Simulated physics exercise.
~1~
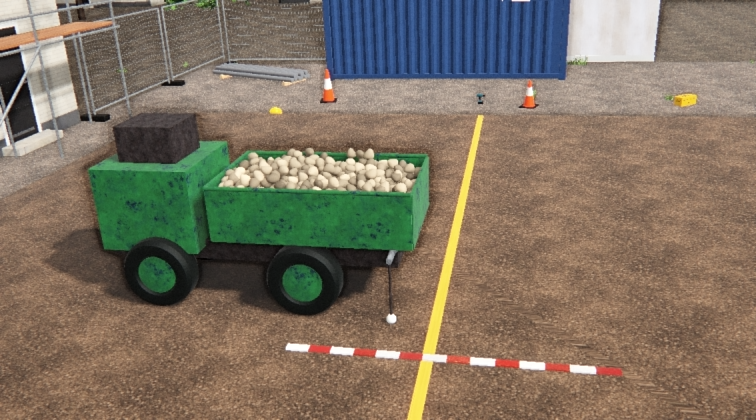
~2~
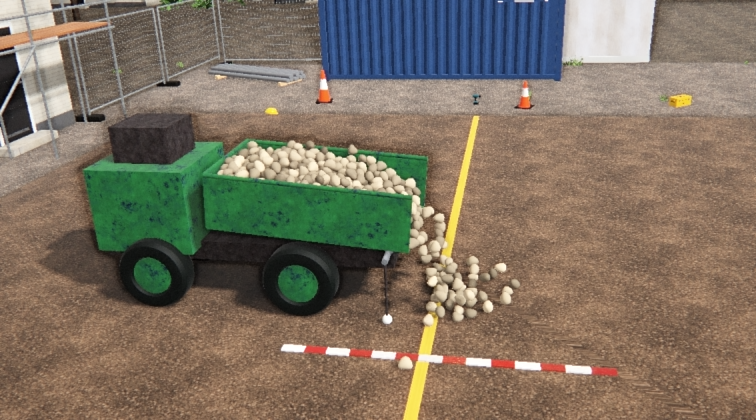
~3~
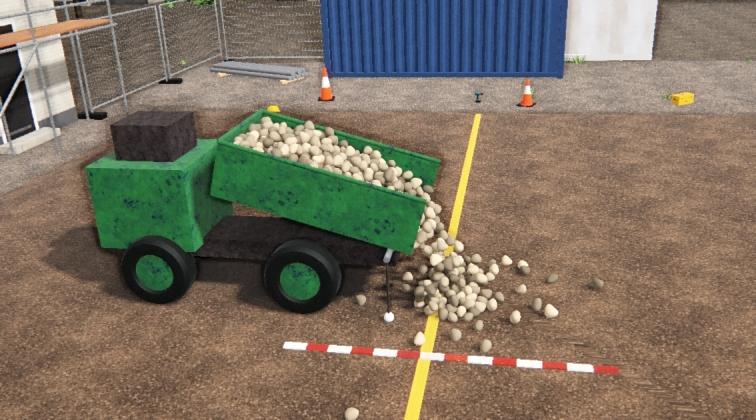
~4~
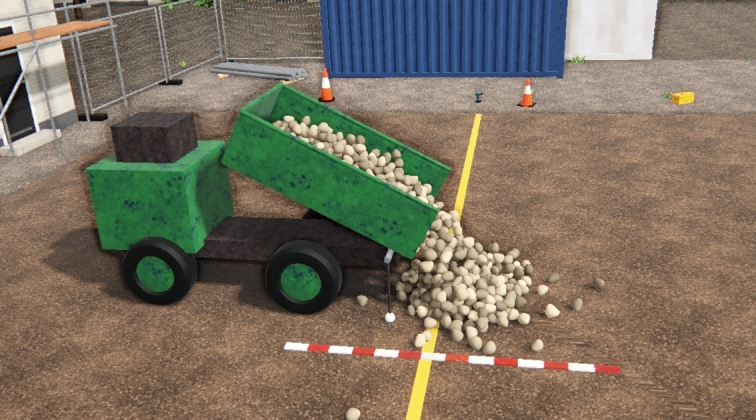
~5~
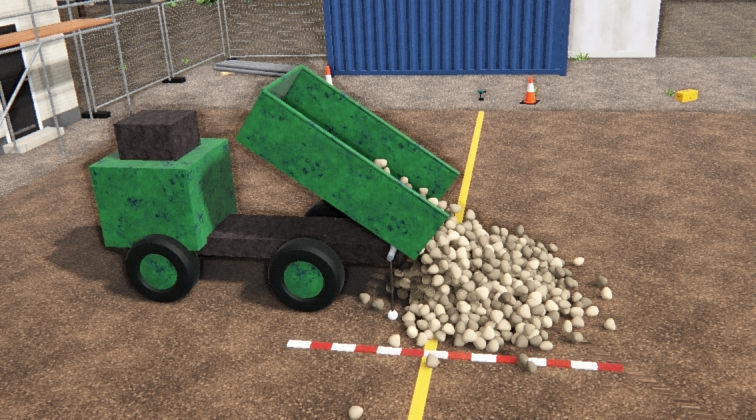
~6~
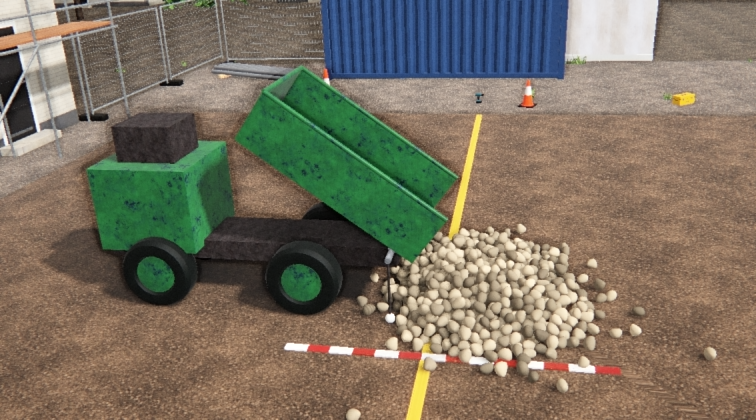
We see a green tipping truck on brown ground, its bed full of pale rounded stones, which spill from the rear as the bed tilts up steeply, until it stands raised and emptied beside a broad heap lying mostly beyond the yellow line.
